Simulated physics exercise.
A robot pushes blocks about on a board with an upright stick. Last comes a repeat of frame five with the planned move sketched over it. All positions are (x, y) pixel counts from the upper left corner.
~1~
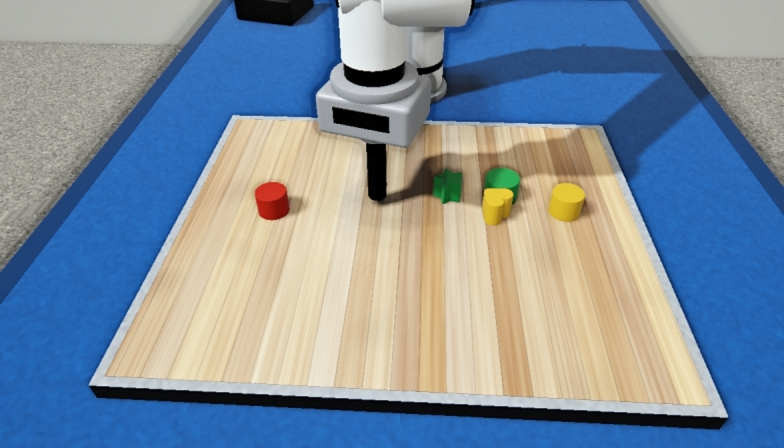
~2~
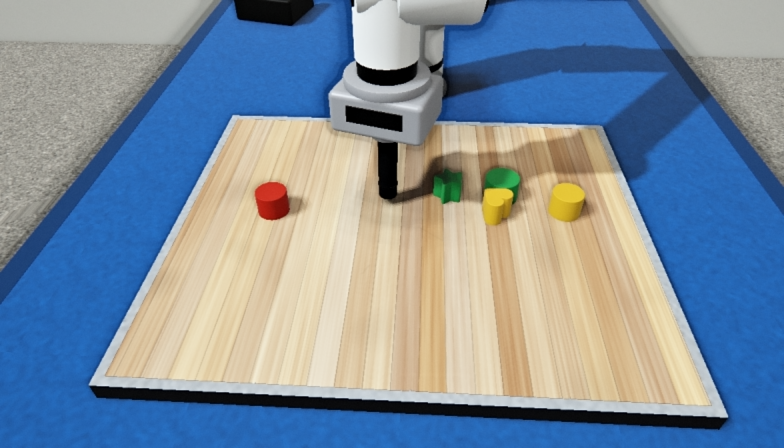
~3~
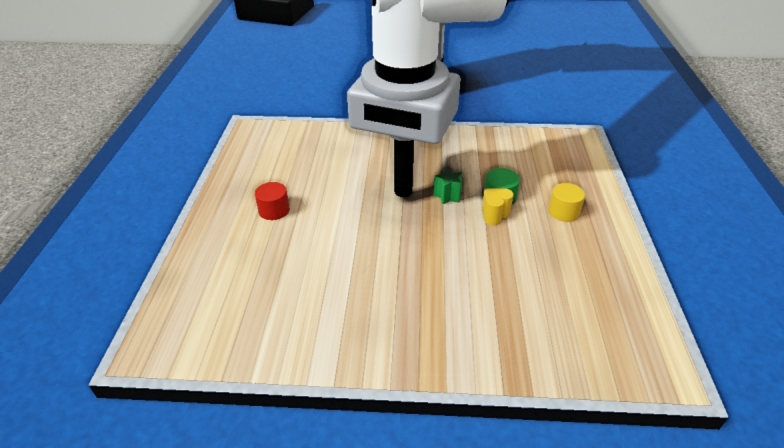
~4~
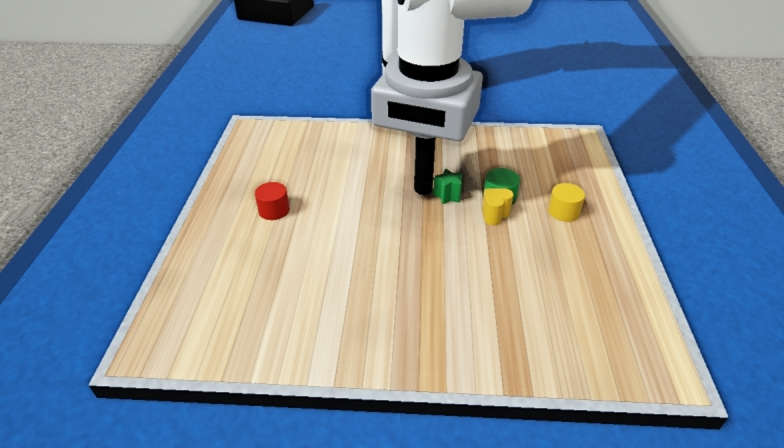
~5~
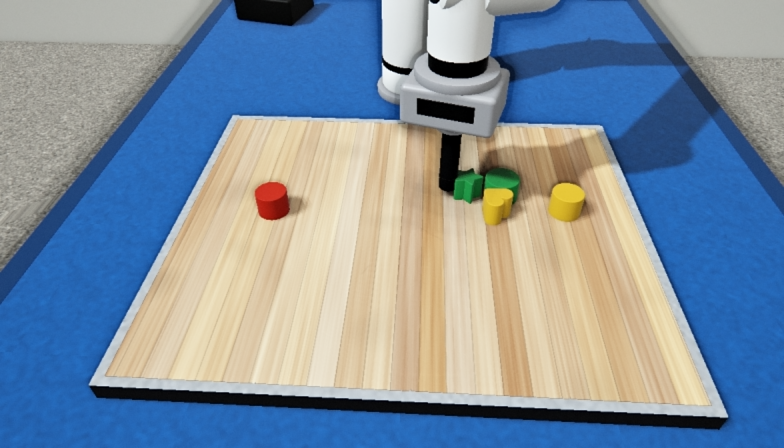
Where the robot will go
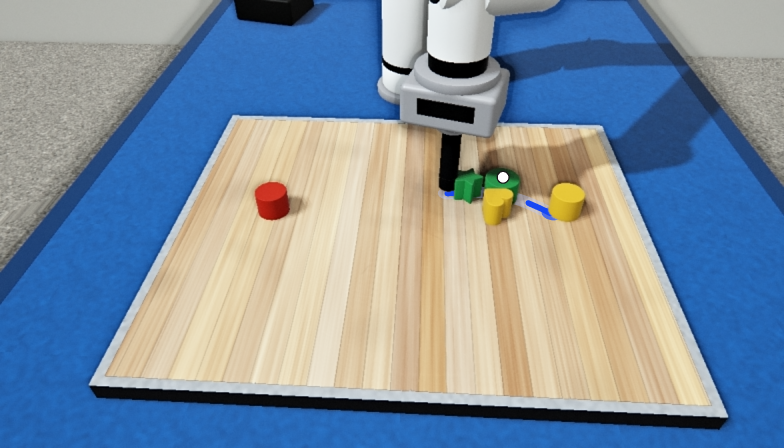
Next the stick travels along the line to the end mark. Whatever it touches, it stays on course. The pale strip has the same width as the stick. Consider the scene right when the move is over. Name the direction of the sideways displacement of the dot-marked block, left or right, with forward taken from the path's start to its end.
The answer is left: Facing from the path's start to its end, that's where the dot-marked block shifts.
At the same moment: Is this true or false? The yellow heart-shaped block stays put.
It is true.
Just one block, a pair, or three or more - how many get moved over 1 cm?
There will be three or more blocks displaced.
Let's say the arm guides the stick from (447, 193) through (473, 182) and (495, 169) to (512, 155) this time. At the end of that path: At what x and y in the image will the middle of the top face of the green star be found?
If I read the scene right, the answer is (485, 171).
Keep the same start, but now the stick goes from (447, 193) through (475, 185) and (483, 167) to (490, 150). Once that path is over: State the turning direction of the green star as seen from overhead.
It twists with the clock when seen from above.
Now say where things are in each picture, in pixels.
Tip of the stick (377, 196), middles of tops, green star (450, 177), yellow heart-shaped block (498, 195), green circle (503, 177), yellow circle (569, 192), in the first frame.
Stick (388, 195), nothing pushed, in the second frame.
Stick (403, 193), nothing pushed, in the third frame.
Stick (423, 190), nothing pushed, in the fourth frame.
Stick (448, 187), green star (468, 175), yellow heart-shaped block (498, 195), green circle (503, 177), yellow circle (569, 192), in the fifth frame.
The line goes from (447, 193) over (483, 192) and (518, 199) to (552, 214); the dot is on the green circle.
The first path, step by step. One third of the way, stick (484, 186); green star (506, 174); green circle (538, 180).
Two thirds of the way, stick (520, 193); green star (538, 175), turned 30° anticlockwise; green circle (567, 178); yellow circle (586, 197).
At the end, stick (553, 207); green star (559, 183), turned 75° anticlockwise; yellow heart-shaped block unmoved; green circle (584, 176); yellow circle (587, 198).
